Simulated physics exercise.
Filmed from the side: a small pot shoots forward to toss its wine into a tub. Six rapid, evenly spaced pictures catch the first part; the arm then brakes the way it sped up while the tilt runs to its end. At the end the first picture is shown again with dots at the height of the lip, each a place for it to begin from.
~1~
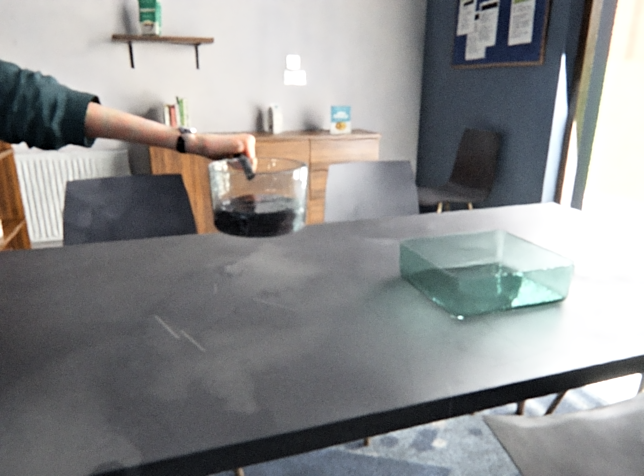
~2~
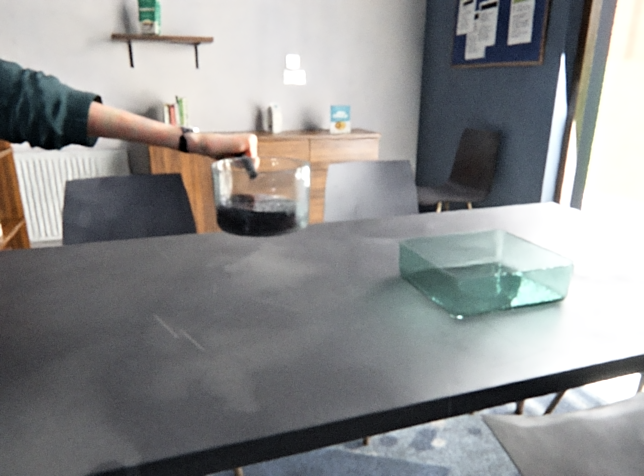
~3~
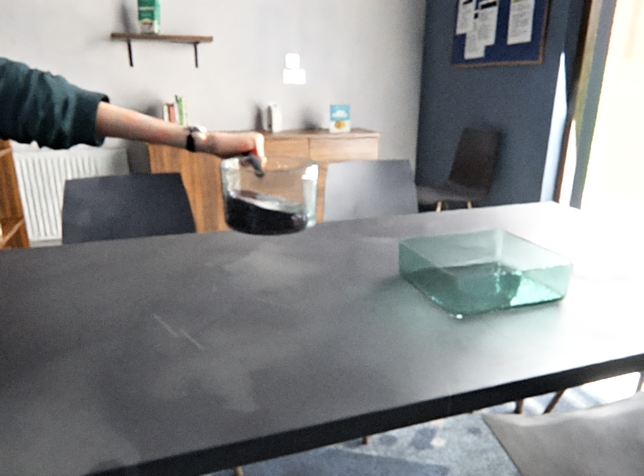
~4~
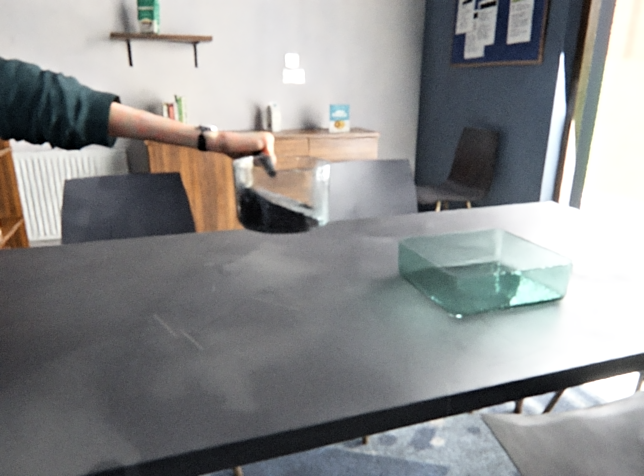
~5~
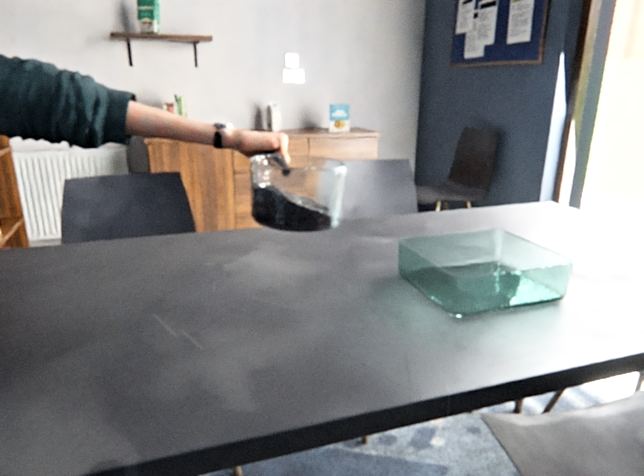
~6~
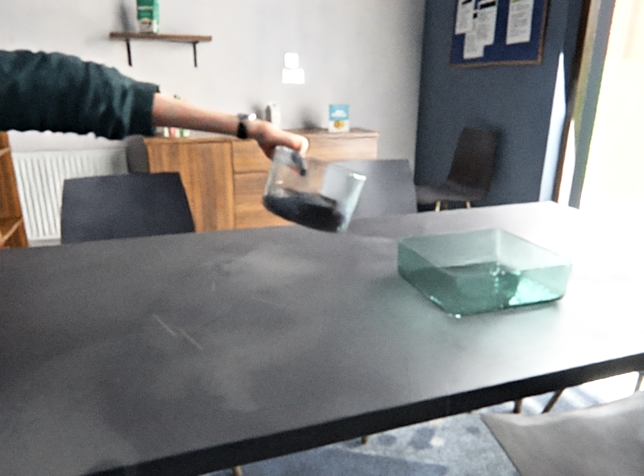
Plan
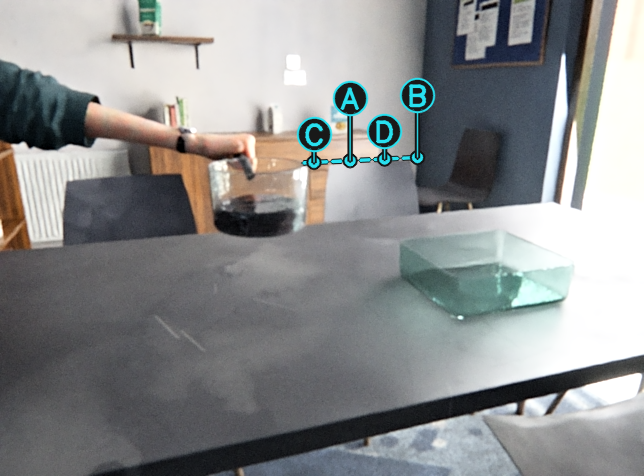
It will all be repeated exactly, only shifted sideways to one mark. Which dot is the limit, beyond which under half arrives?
Take A.
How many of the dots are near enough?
Three.
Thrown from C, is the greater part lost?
Yes.
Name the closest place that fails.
Here it is place C.
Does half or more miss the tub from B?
No.
On the marked copy, A at (350, 160); B at (417, 157); C at (314, 162); D at (384, 159).
With A, about 63 % lands in the tub, 25 % falls short and 12 % goes beside or beyond.
With B, about 84 % lands in the tub, 11 % falls short and 5 % goes beside or beyond.
With C, about 27 % lands in the tub, 69 % falls short and 4 % goes beside or beyond.
With D, about 80 % lands in the tub, 3 % falls short and 17 % goes beside or beyond.
